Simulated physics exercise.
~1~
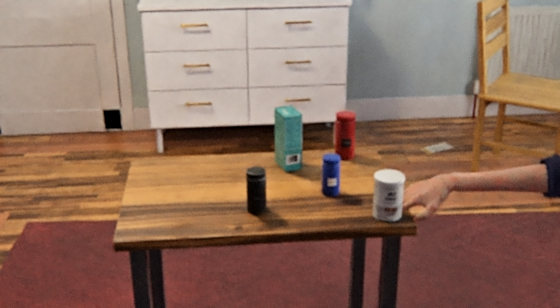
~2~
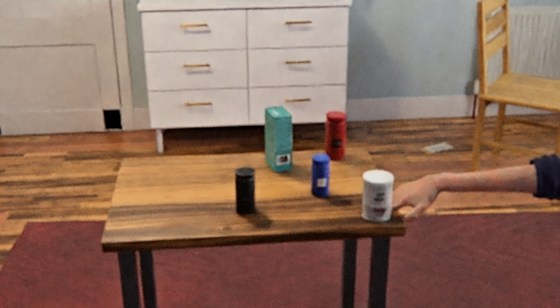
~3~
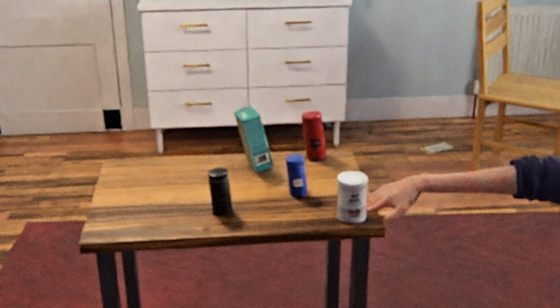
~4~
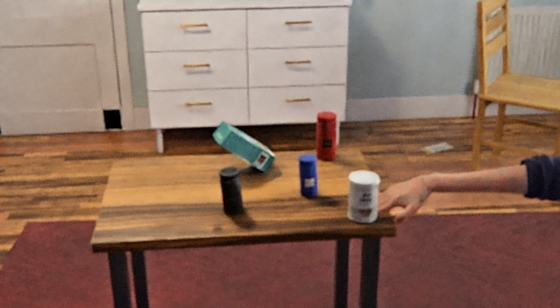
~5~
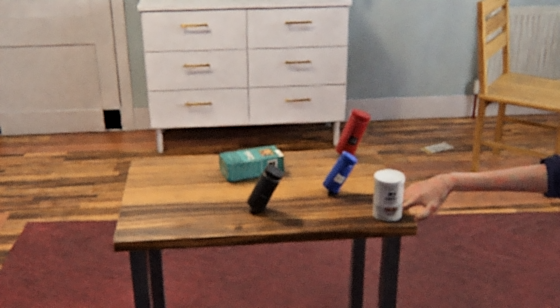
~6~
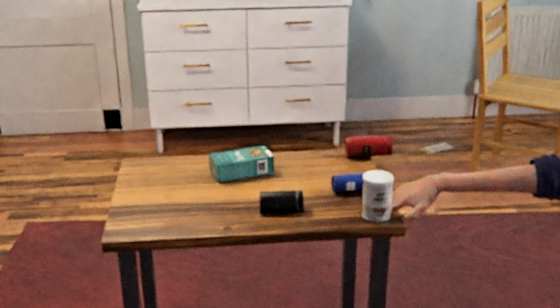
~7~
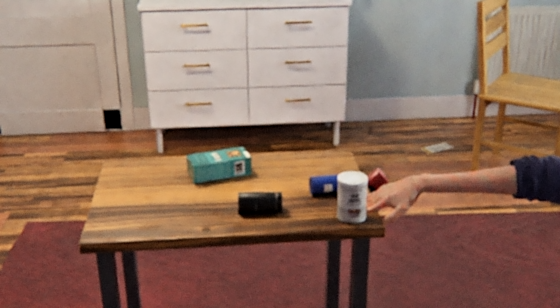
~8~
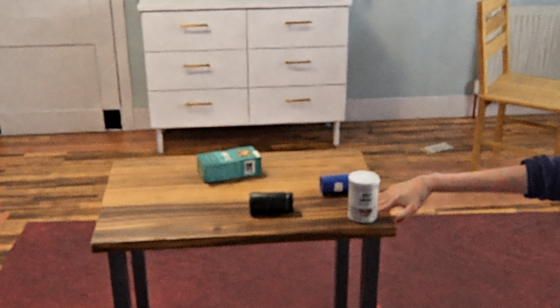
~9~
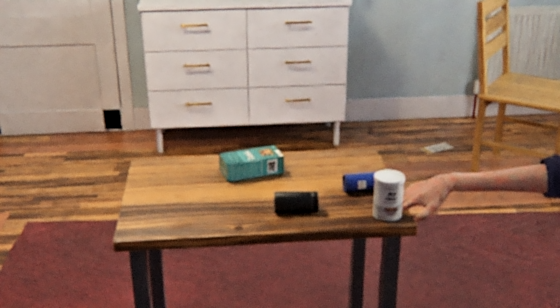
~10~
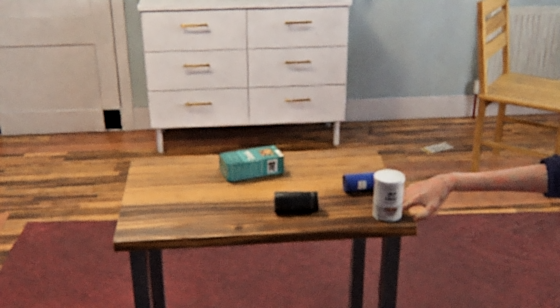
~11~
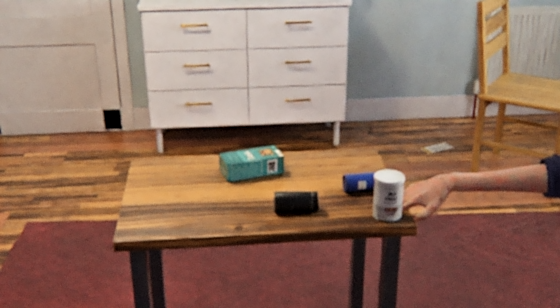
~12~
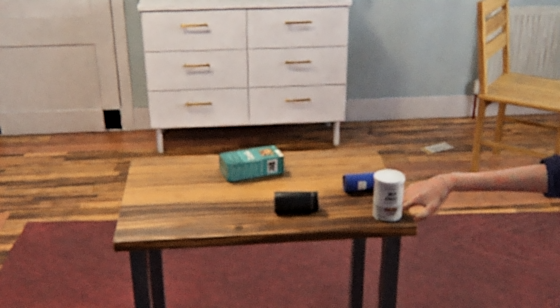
Hand shaking a wooden table left and right, toppling a turquoise carton, then two shakers, and a red jar that falls off.
